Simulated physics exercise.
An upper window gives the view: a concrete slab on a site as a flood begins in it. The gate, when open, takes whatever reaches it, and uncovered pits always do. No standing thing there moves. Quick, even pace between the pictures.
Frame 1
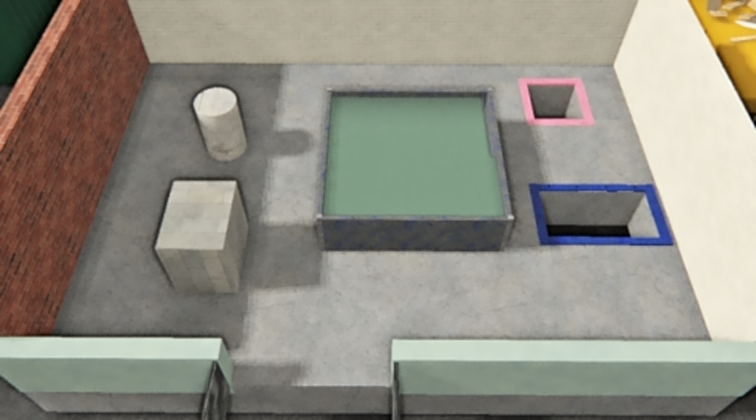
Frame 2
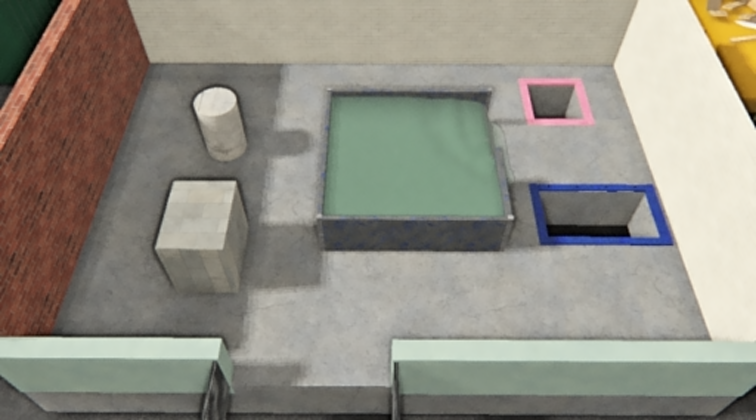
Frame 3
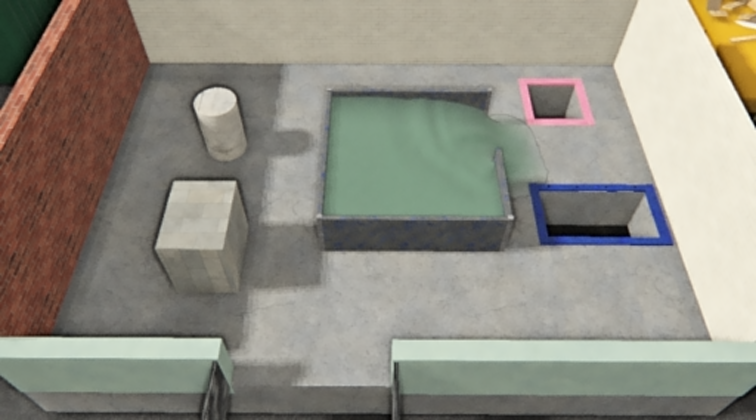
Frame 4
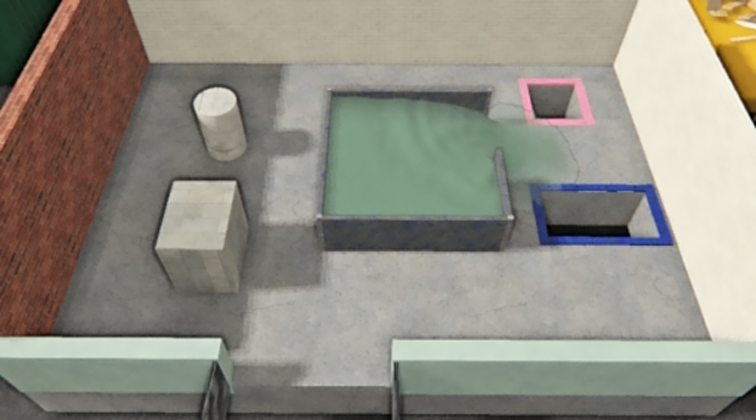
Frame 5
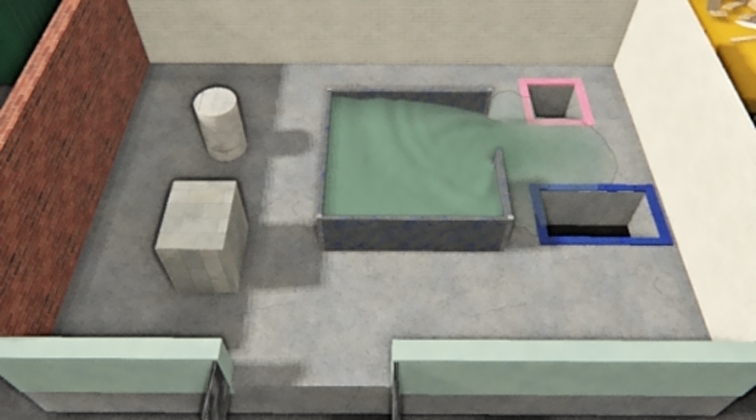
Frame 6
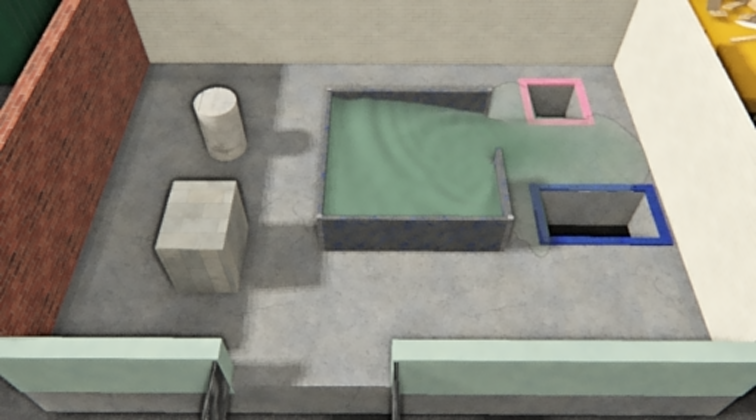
Green water fills a dark-walled square tank at the centre of a grey concrete slab, seen from above through a fixed view. A pale cylinder and block stand to the left, a pink-edged pit and a larger blue-edged one lie to the right, and walls surround them, brick-red at left. The water starts still, then ripples and pours through a gap in the tank's right side, spreading thinly rightward between the pits.
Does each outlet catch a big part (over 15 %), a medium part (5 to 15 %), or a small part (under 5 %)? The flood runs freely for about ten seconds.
Parts caught - gate: A small part; blue pit: A big part; pink pit: A big part.
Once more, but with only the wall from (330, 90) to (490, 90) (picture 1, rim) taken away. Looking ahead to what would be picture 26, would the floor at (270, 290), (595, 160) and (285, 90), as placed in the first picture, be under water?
In the order asked: Out of reach, sodden, sodden.
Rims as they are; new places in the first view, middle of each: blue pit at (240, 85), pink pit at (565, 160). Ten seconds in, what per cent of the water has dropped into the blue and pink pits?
My answer: Blue gets 0 percent, pink gets 50 percent.
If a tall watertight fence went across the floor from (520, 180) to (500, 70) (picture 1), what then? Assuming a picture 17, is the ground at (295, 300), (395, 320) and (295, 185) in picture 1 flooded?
In that order, I'd expect them to be kept clear of the flood, kept clear of the flood and kept clear of the flood.
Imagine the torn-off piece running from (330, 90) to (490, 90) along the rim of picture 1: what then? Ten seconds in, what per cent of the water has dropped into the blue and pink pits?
For blue it's about 4 per cent, and for pink about 30 per cent.
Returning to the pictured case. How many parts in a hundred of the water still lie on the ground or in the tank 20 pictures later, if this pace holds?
That works out to about 76 percent.
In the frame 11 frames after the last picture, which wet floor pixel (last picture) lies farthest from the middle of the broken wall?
Roughly (711, 369).
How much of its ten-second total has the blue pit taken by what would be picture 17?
It works out at roughly 20 percent of the ten-second total.
A moment on, water covers 15 % of the floor; the gate 0 %, the blue pit 1 %, the pink pit 3 %.
Next, water covers 15 % of the floor; the gate 0 %, the blue pit 4 %, the pink pit 8 %.
Then, water covers 25 % of the floor; the gate 0 %, the blue pit 9 %, the pink pit 15 %.
Later, water covers 50 % of the floor; the gate 0 %, the blue pit 15 %, the pink pit 25 %.
In the end, water covers 70 % of the floor; the gate 0 %, the blue pit 19 %, the pink pit 36 %.
